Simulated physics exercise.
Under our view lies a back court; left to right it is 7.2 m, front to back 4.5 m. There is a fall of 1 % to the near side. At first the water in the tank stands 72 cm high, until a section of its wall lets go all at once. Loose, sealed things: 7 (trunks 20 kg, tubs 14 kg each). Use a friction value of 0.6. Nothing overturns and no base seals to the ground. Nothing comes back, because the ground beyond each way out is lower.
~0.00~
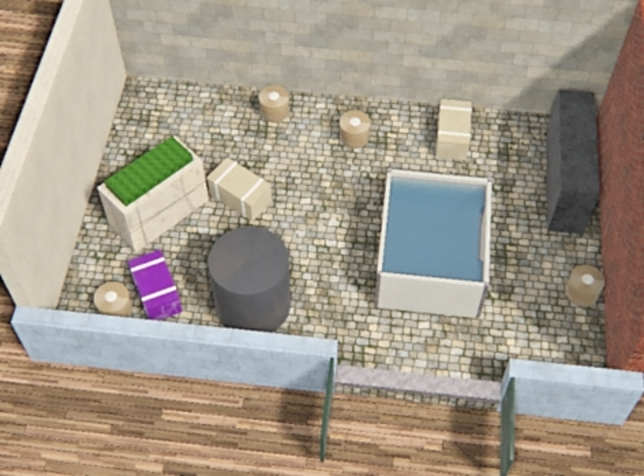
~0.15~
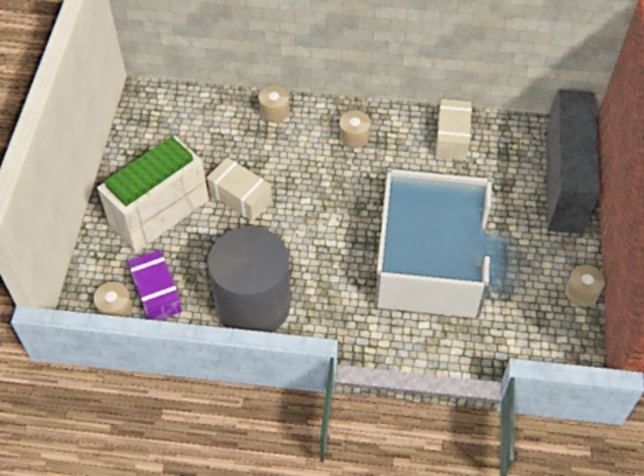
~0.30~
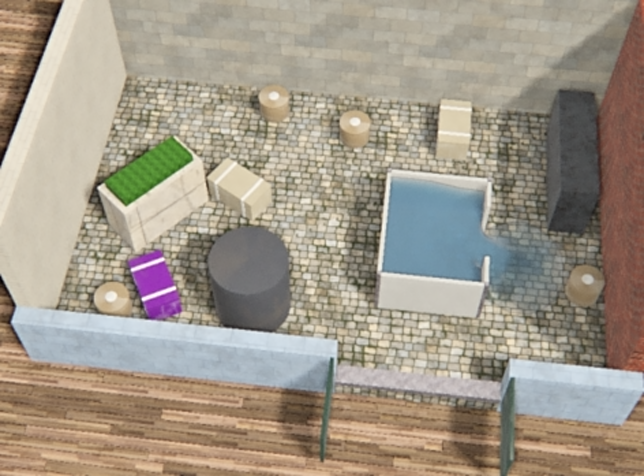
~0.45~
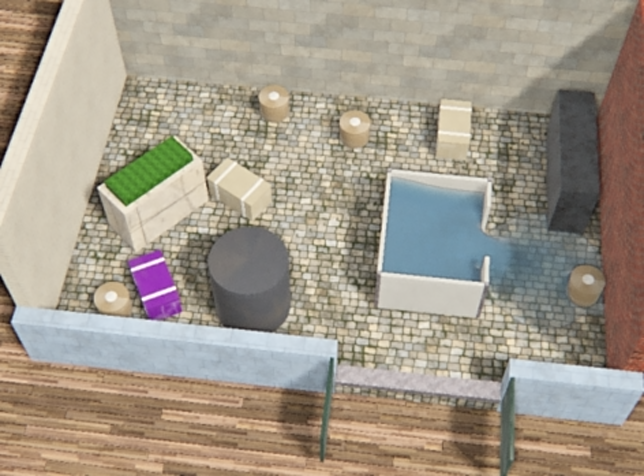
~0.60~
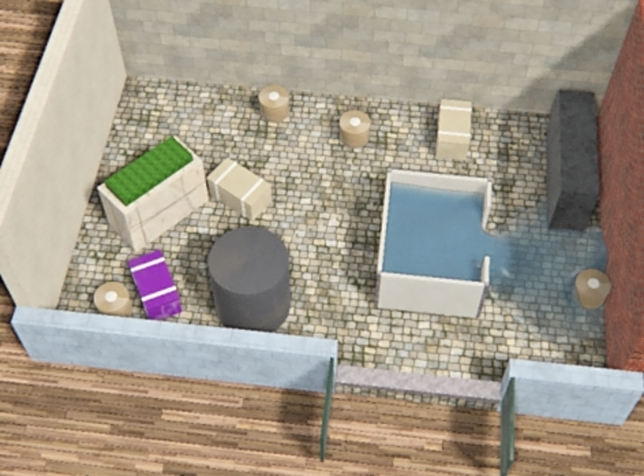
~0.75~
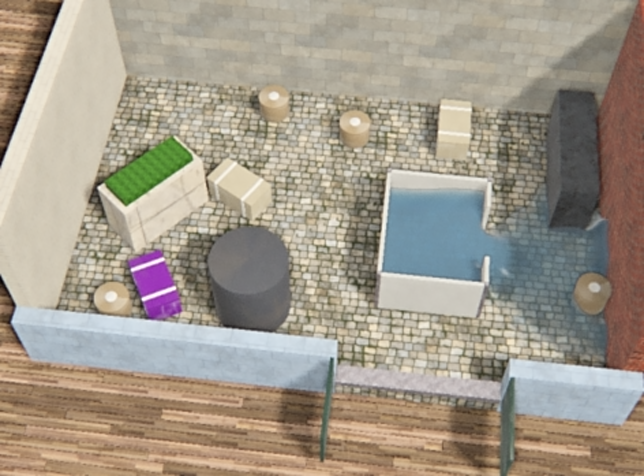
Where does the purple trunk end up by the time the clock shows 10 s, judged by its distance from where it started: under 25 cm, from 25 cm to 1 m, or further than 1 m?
It will be left near its start.
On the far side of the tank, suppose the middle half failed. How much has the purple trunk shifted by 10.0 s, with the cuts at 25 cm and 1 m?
Then the purple trunk stays put.
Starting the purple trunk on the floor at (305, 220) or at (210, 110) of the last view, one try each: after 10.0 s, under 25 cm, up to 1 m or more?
One after the other: It stays more or less still, and then it stays more or less still.
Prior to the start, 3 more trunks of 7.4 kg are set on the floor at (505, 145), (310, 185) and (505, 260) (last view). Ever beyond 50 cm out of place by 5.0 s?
So that's beyond the threshold, within the threshold and beyond the threshold, in that sequence.
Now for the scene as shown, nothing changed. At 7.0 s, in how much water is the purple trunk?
2 cm, roughly.
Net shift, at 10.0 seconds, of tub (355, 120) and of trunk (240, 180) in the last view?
The first ends 0 cm from its start, the second 0 cm.
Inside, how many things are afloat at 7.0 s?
At that instant the tally stands at 0.
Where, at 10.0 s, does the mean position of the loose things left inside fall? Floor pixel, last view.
The average lands around (263, 220).
After 2.0 s the purple trunk is near (153, 279), 0.0 m from its start, aground; 0 of 7 are out; 0 afloat.
After 4.5 s the purple trunk is near (153, 279), 0.0 m from its start, aground; 0 of 7 are out; 1 afloat.
After 7.0 s the purple trunk is near (153, 279), 0.0 m from its start, aground; 0 of 7 are out; 0 afloat.
After 10.0 s the purple trunk is near (153, 279), 0.0 m from its start, aground; 0 of 7 are out; 1 afloat.
